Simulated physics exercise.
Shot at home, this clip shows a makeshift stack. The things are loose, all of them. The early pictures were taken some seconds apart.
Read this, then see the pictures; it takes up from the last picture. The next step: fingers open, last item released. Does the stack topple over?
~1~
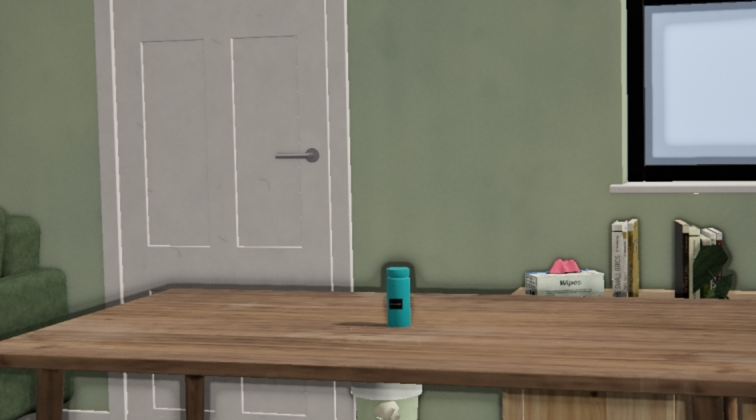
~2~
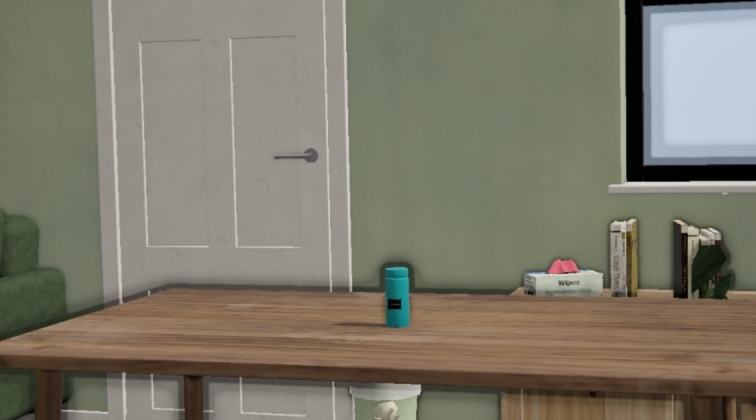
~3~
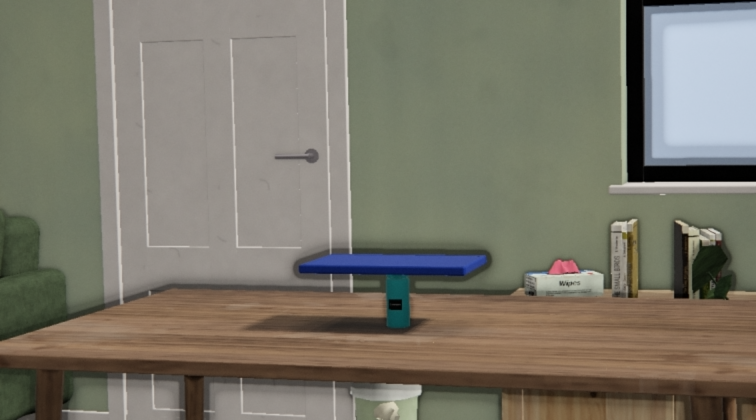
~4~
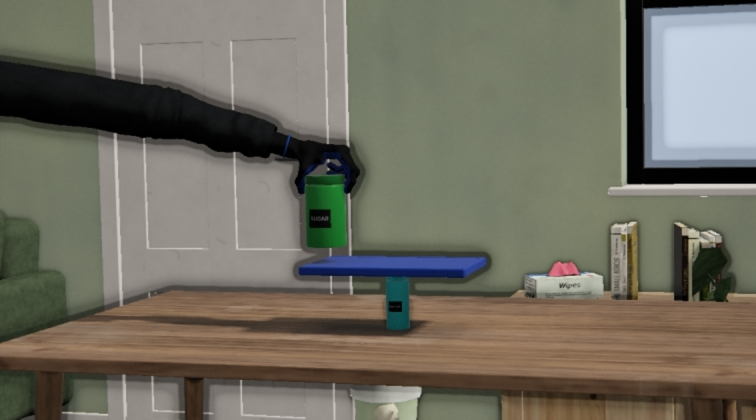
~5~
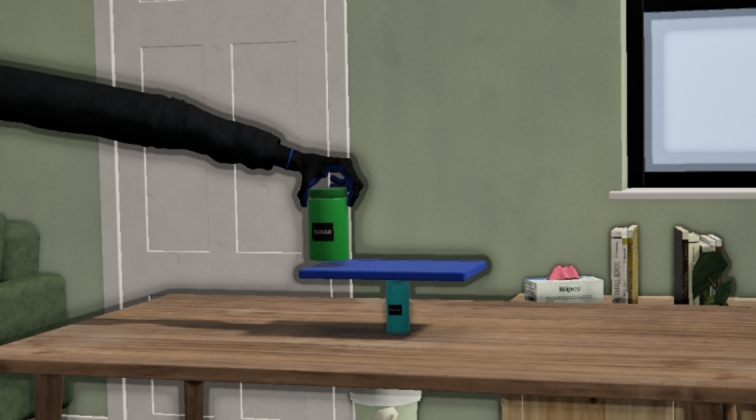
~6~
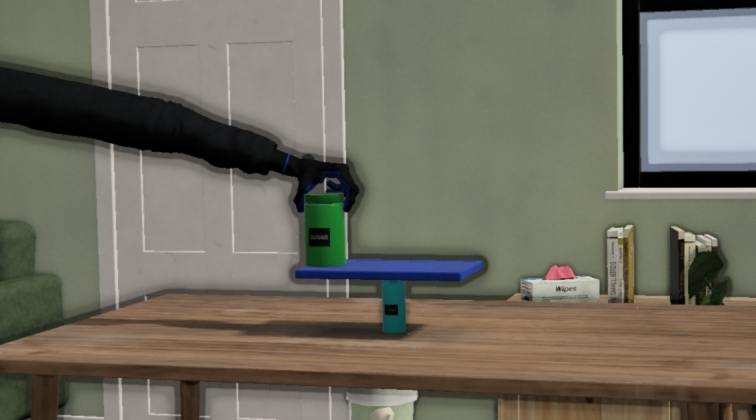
Yes, it topples.
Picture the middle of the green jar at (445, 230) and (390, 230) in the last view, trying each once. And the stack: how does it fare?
Result one: The stack falls. Result two: The stack stands.
Then, 0.30 s later than the last frame, green jar now fallen; blue lid tilted by 39°.
Then, 0.50 s later than the last frame, blue lid tilted by 32°; turquoise shaker moved about its own width.
Then, 0.60 s later than the last frame, blue lid now fallen; turquoise shaker moved well along.
Then, 0.70 s later than the last frame, turquoise shaker moved well along.
When it is over, fallen, green jar and blue lid; moved from the start, turquoise shaker. The stack loses its balance.
